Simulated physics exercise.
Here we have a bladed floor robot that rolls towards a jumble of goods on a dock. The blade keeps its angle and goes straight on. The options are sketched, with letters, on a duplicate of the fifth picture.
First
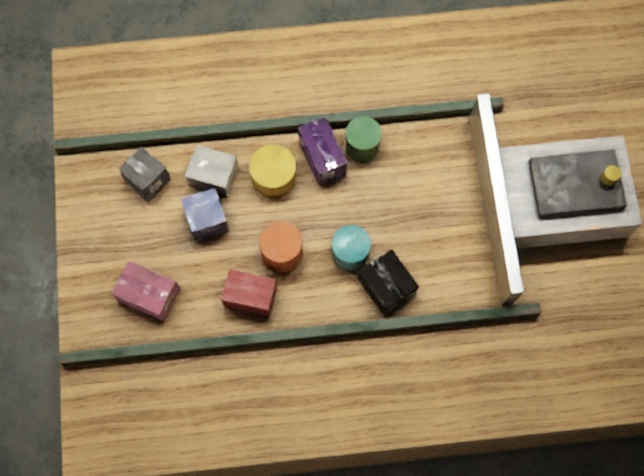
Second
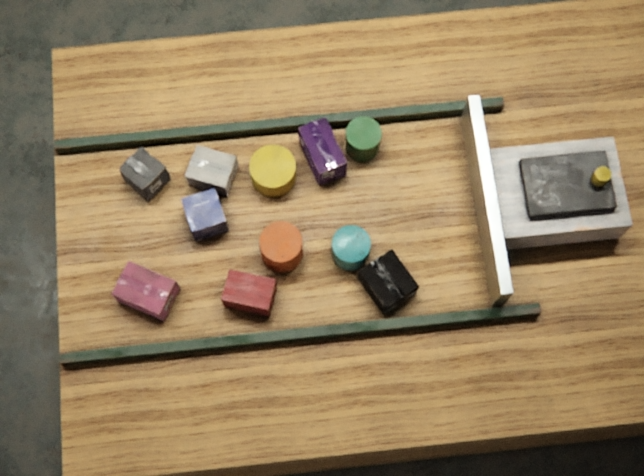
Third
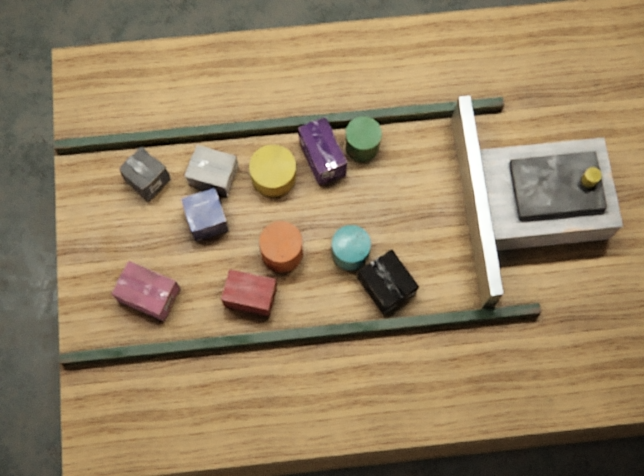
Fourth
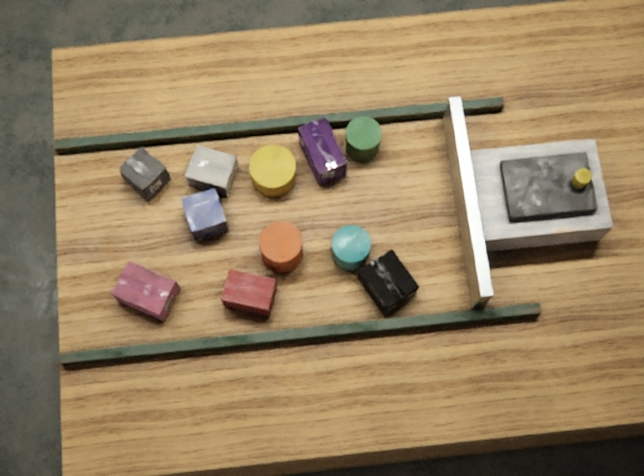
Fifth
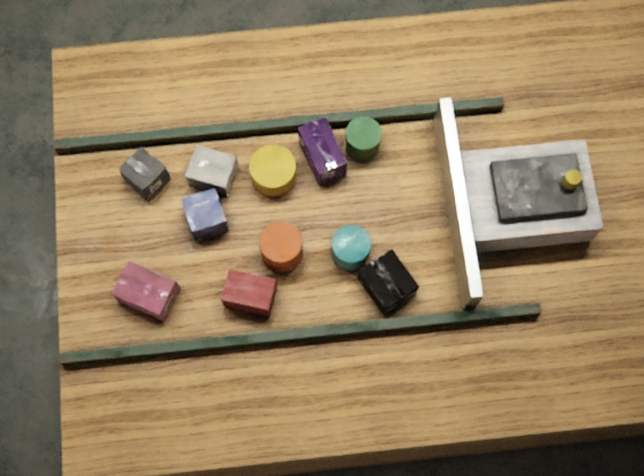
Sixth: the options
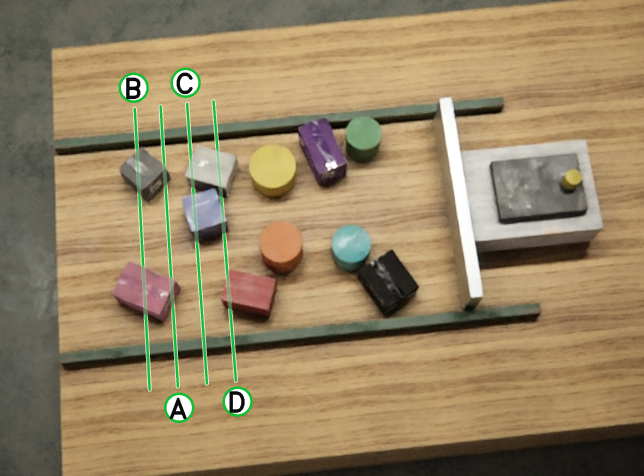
A bladed floor robot, pale grey with a dark top and a small yellow knob, sits at the right of a wooden dock seen from above, between two dark green rails. To its left lie scattered crates, parcels and canisters in grey, white, blue, yellow, purple, green, orange, turquoise, pink, red and black. The robot rolls slowly and steadily left, blade first, touching nothing, while the goods and camera stay still.
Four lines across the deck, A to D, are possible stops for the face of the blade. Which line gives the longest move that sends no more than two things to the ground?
The farthest such stop is B.
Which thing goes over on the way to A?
The grey parcel.
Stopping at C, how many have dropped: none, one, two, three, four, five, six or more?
By then, none.
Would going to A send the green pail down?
No.
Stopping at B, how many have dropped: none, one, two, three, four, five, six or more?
In all, two.
On the marked copy, A at (169, 240); B at (142, 243); C at (197, 237); D at (224, 235).
With B. Early on, robot (417, 199); green pail (312, 145); black box (326, 290).
Further on, robot (301, 210); grey parcel (109, 168); pink parcel (120, 288).
At the end, robot (211, 219); grey parcel over the edge; pink parcel over the edge; two fallen.
As for the rest, A is within the limit but short; C is within the limit but short; D is within the limit but short.
